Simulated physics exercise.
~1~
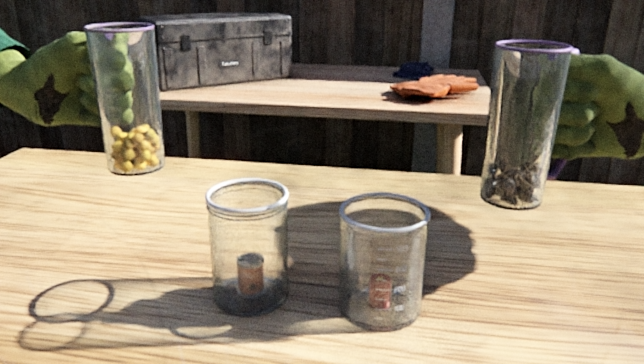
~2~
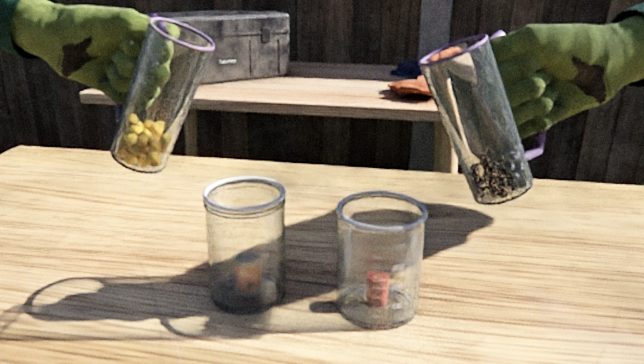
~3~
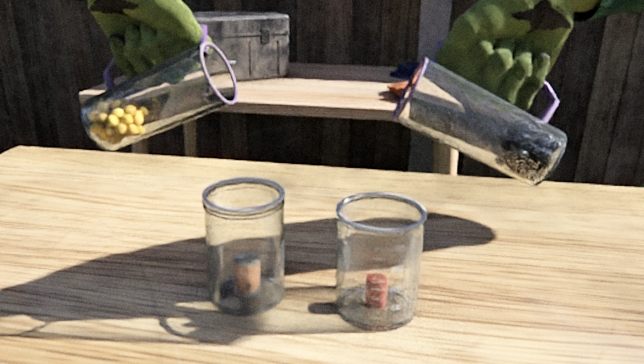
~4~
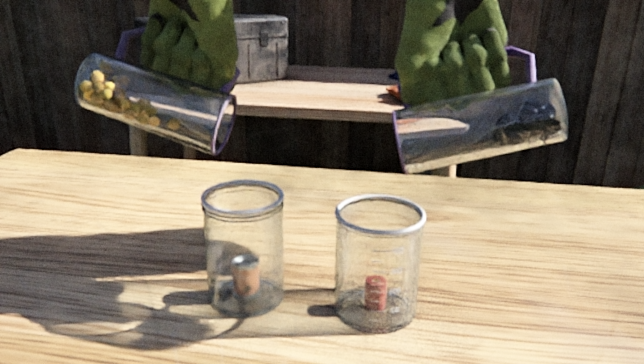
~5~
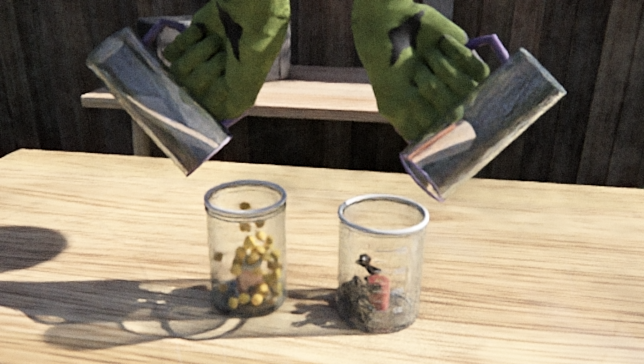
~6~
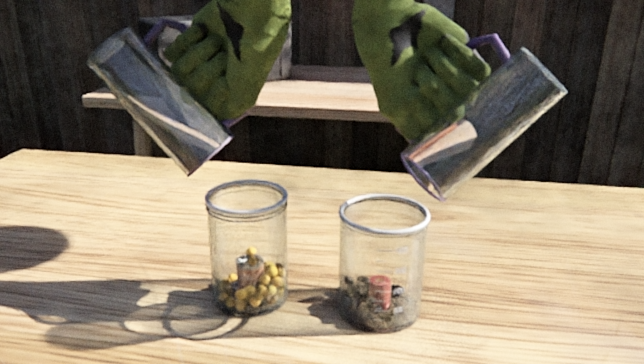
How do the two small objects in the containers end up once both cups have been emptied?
Both still show above what was poured around them, the left one standing proud of the yellow balls and the right one standing proud of the dark bits.
